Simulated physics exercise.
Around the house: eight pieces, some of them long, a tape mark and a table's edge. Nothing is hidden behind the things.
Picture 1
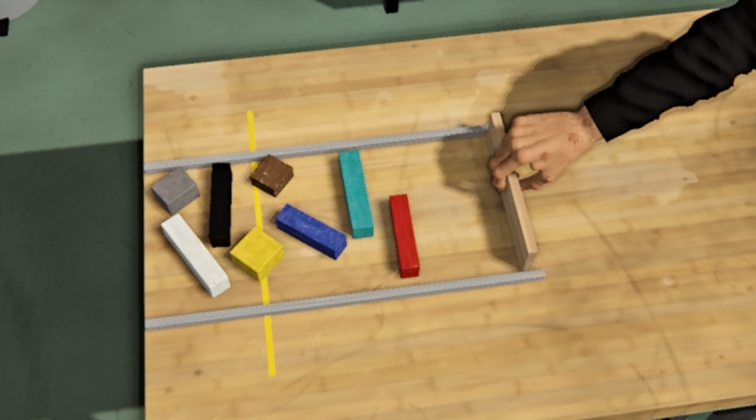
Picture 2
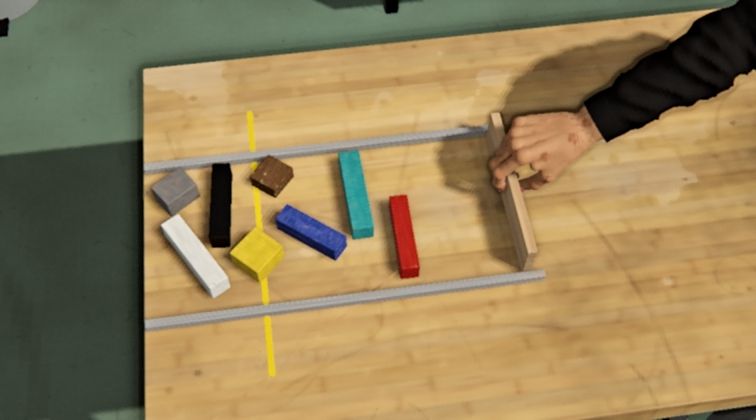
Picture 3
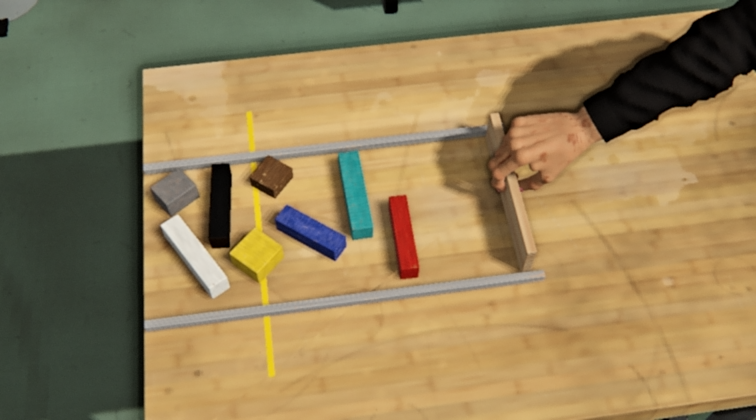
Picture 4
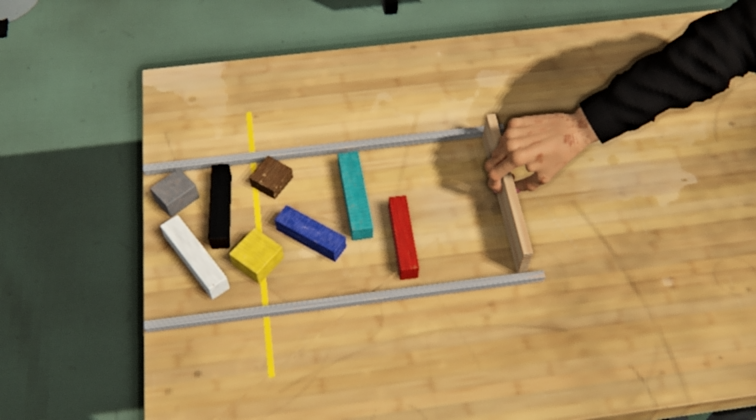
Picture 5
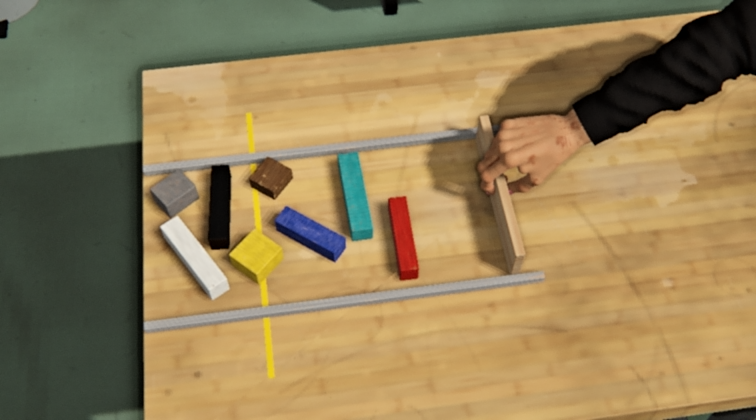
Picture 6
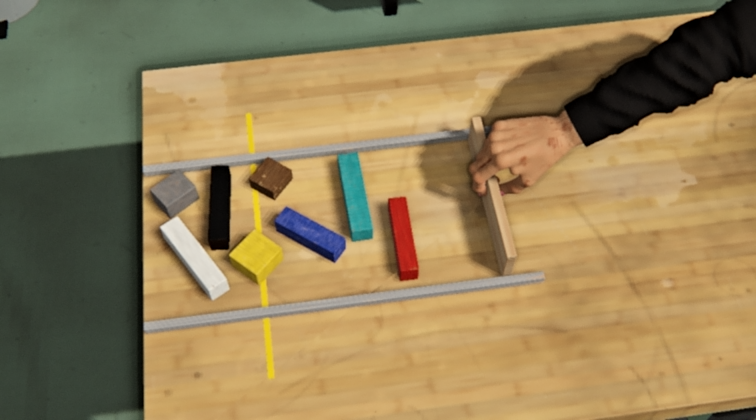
A hand slides a wooden board slightly left between two rails toward several still, coloured blocks.
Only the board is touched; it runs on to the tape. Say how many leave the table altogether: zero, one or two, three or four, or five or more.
The number that fall off is zero.
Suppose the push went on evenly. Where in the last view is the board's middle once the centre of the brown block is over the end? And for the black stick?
At (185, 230) for the brown block; at (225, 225) for the black stick.
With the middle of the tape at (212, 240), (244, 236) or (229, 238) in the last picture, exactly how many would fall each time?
It would be 3, 2 and 2.
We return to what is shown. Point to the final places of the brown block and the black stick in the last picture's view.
About (212, 186), and the other about (178, 208).
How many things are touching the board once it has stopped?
That makes 2.
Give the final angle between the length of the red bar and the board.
Roughly 0° out of line.
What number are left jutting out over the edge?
That would be 2.
Soon after, none off yet; grey block at rest near (175, 194); white bar at rest near (195, 258); black stick at rest near (220, 207).
Then, none off yet; grey block at rest near (175, 194); white bar moved a little near (181, 263); black stick moved a little near (209, 207).
At rest, the number that fall off is zero.
